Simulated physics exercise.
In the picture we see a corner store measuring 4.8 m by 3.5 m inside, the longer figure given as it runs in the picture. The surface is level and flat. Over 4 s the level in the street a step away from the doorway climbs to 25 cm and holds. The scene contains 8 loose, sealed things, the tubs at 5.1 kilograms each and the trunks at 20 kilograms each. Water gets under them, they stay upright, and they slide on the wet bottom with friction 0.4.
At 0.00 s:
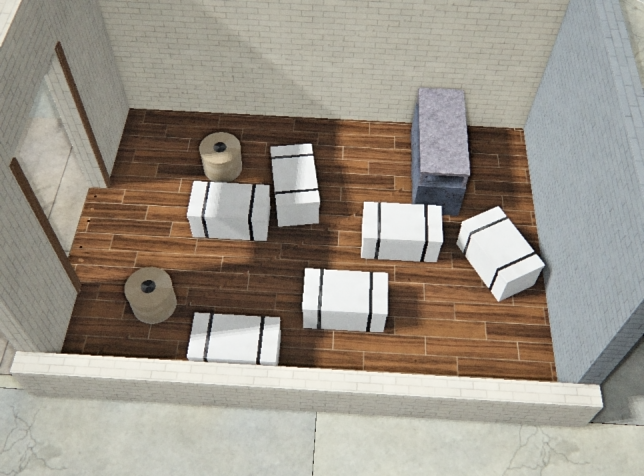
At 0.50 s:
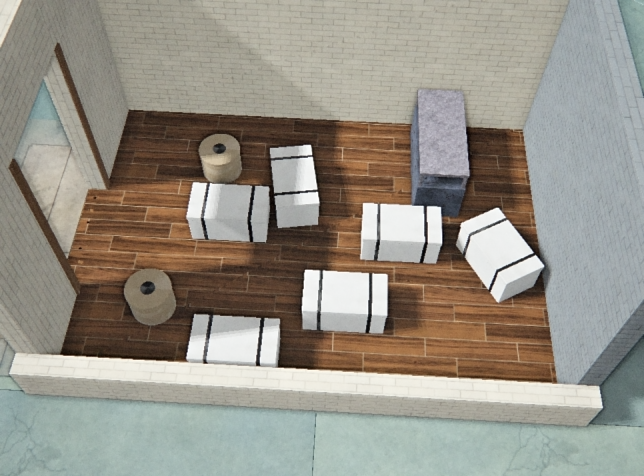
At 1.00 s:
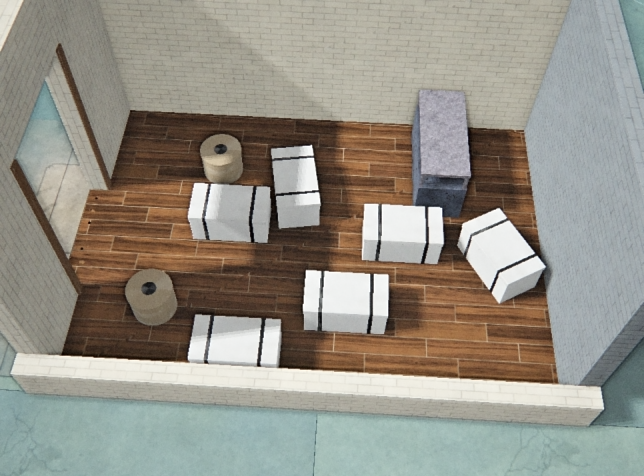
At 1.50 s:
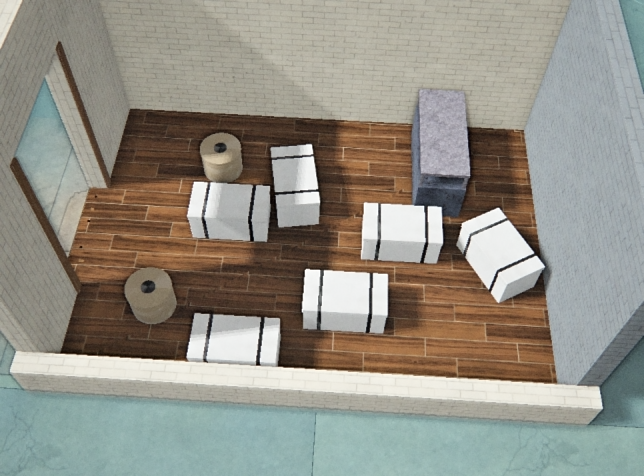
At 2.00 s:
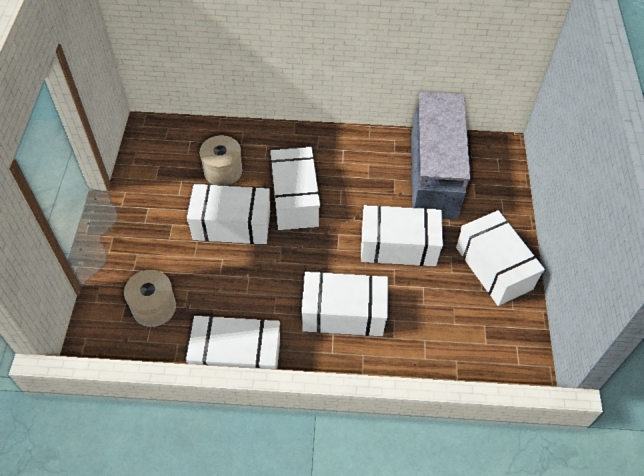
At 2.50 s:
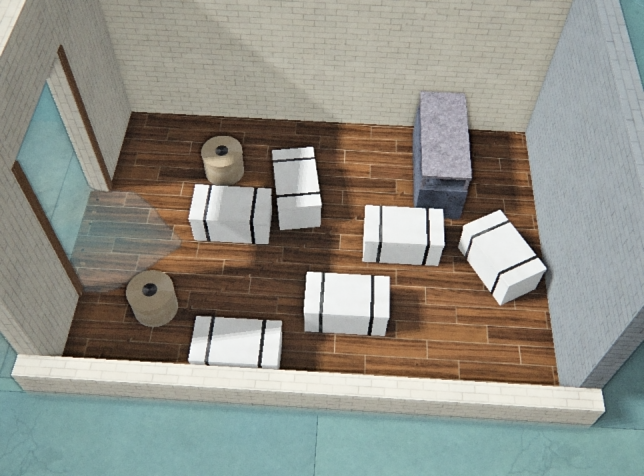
A roofless room holds still white boxes as clear water spreads outside, then enters the left doorway.
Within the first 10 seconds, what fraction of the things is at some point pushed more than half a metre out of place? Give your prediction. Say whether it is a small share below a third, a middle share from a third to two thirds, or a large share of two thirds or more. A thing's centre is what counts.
A large share, two thirds or more.
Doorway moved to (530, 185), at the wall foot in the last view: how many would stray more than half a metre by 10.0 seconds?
The answer would then be 5.
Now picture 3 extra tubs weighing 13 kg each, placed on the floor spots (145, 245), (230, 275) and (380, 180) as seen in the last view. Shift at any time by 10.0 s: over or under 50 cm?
In order: Above the mark, above the mark, below the mark.
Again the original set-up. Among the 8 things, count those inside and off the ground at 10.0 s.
It comes to 8 of them.
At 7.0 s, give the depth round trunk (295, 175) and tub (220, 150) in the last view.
First roughly 9 cm, second roughly 12 cm.
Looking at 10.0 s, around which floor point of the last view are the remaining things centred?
That lands at roughly (398, 266).
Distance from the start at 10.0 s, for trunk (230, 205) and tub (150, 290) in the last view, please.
Net displacement, in order: 200 cm; 50 cm.
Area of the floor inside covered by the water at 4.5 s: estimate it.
7.0 m2.
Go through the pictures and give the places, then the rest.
The first picture shows a tub at (148, 287), on the bottom; a trunk at (503, 243) rests on the ground; water covers 0.0 m2; 0 of 8 have shifted.
The second picture shows a tub at (148, 288) rests on the ground; a trunk at (502, 244), on the bottom; 0.0 m2 under water; 0 of 8 have shifted.
The third picture shows a tub at (149, 289) rests on the ground; a trunk at (503, 245) rests on the ground; 0.0 m2 under water; 0 of 8 have shifted.
The fourth picture shows a tub at (148, 287), on the bottom; a trunk at (503, 245), on the bottom; water covers 0.0 m2; 0 of 8 have shifted.
The fifth picture shows a tub at (148, 290), on the bottom; a trunk at (503, 247), on the bottom; 0.1 m2 under water; 0 of 8 have shifted.
The sixth picture shows a tub at (150, 290) rests on the ground; a trunk at (504, 247) rests on the ground; 0.8 m2 under water; 0 of 8 have shifted.
After 3.5 s 0 of 8 are over 50 cm from their spots; 0 afloat.
After 4.5 s 2 of 8 are over 50 cm from their spots; 0 afloat.
After 7.0 s 5 of 8 are over 50 cm from their spots; 5 afloat.
After 10.0 s 7 of 8 are over 50 cm from their spots, and 8 have been at some point; 8 afloat.
